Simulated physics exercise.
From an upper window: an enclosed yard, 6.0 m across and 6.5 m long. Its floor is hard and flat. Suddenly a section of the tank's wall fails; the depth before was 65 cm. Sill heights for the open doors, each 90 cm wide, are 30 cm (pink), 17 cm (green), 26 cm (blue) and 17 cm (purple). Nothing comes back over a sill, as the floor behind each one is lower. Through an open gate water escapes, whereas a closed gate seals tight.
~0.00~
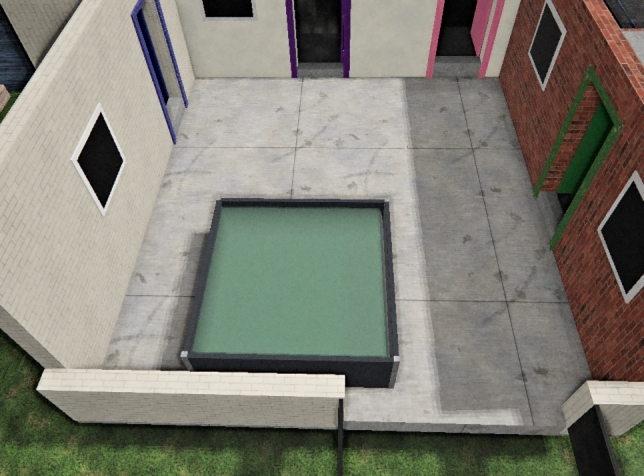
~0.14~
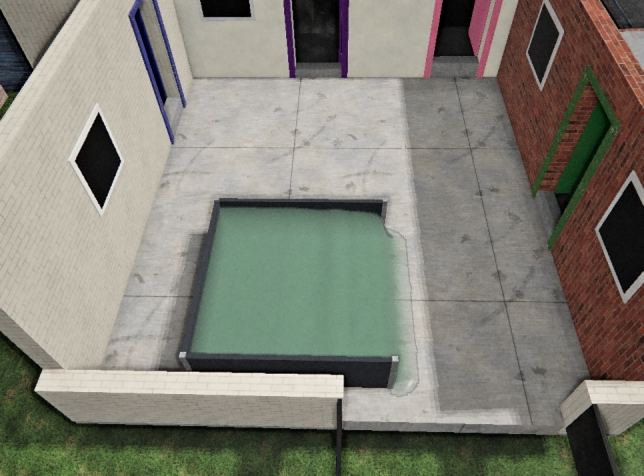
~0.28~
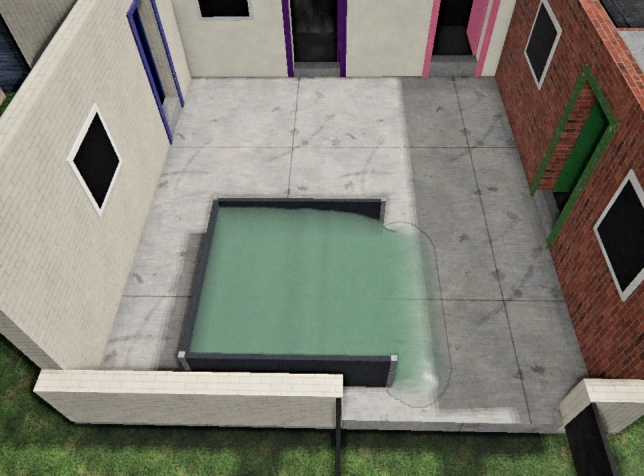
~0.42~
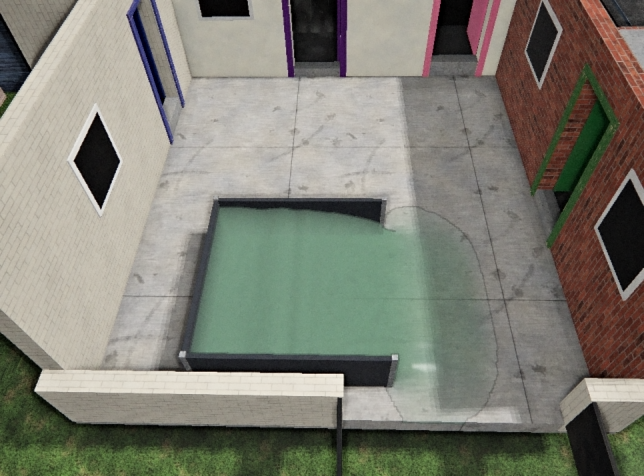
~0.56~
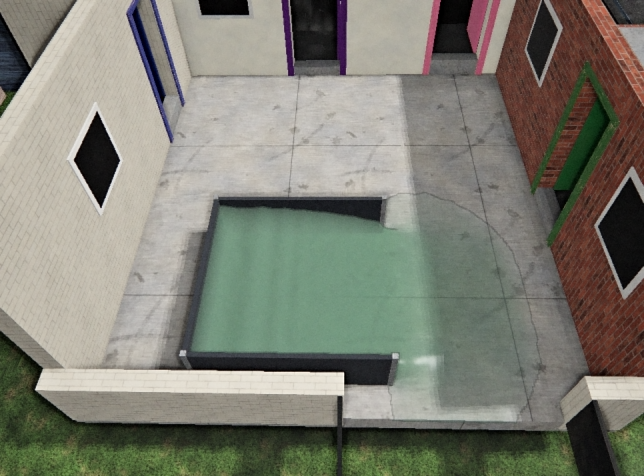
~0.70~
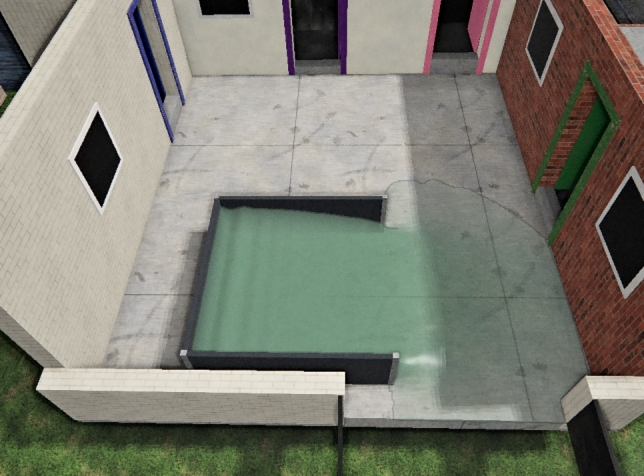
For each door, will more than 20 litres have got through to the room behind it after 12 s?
At the end, the pink door remains within the limit, the green door breaks the limit, the blue door remains within the limit, the purple door remains within the limit.
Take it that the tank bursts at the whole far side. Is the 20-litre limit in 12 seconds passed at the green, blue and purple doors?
Green: Within the limit; blue: Within the limit; purple: Exceeding the limit.
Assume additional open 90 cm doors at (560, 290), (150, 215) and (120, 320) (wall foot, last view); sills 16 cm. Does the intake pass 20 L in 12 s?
Result in order - more than that, not enough, not enough.
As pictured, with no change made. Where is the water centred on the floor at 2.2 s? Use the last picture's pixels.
I'd put it close to (414, 285).
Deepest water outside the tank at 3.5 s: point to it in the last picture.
The spot is near (488, 77) in the last view.
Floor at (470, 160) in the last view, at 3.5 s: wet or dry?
It is flooded.
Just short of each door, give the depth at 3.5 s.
Depths: Pink door 26 cm, green door 21 cm, blue door 0 cm, purple door 0 cm.
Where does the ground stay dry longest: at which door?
Blue.
After 1.4 s water covers 25 % of the floor and is deepest (44 cm) near (584, 400); pink door not reached, green door 27 cm at the sill, 5 L in, blue door not reached, purple door not reached.
After 2.2 s water covers 30 % of the floor and is deepest (44 cm) near (584, 400); pink door not reached, green door 30 cm at the sill, 40 L in, blue door not reached, purple door not reached.
After 3.5 s water covers 45 % of the floor and is deepest (28 cm) near (488, 77); pink door 26 cm at the sill, 0 L in, green door 21 cm at the sill, 84 L in, blue door not reached, purple door not reached.
After 7.0 s water covers 75 % of the floor and is deepest (18 cm) near (199, 85); pink door 12 cm at the sill, 0 L in, green door 7 cm at the sill, 89 L in, blue door 14 cm at the sill, 0 L in, purple door 8 cm at the sill, 0 L in.
After 12.0 s water covers 95 % of the floor and is deepest (14 cm) near (143, 379); pink door 5 cm at the sill, 0 L in, green door 5 cm at the sill, 89 L in, blue door 7 cm at the sill, 0 L in, purple door 5 cm at the sill, 0 L in.
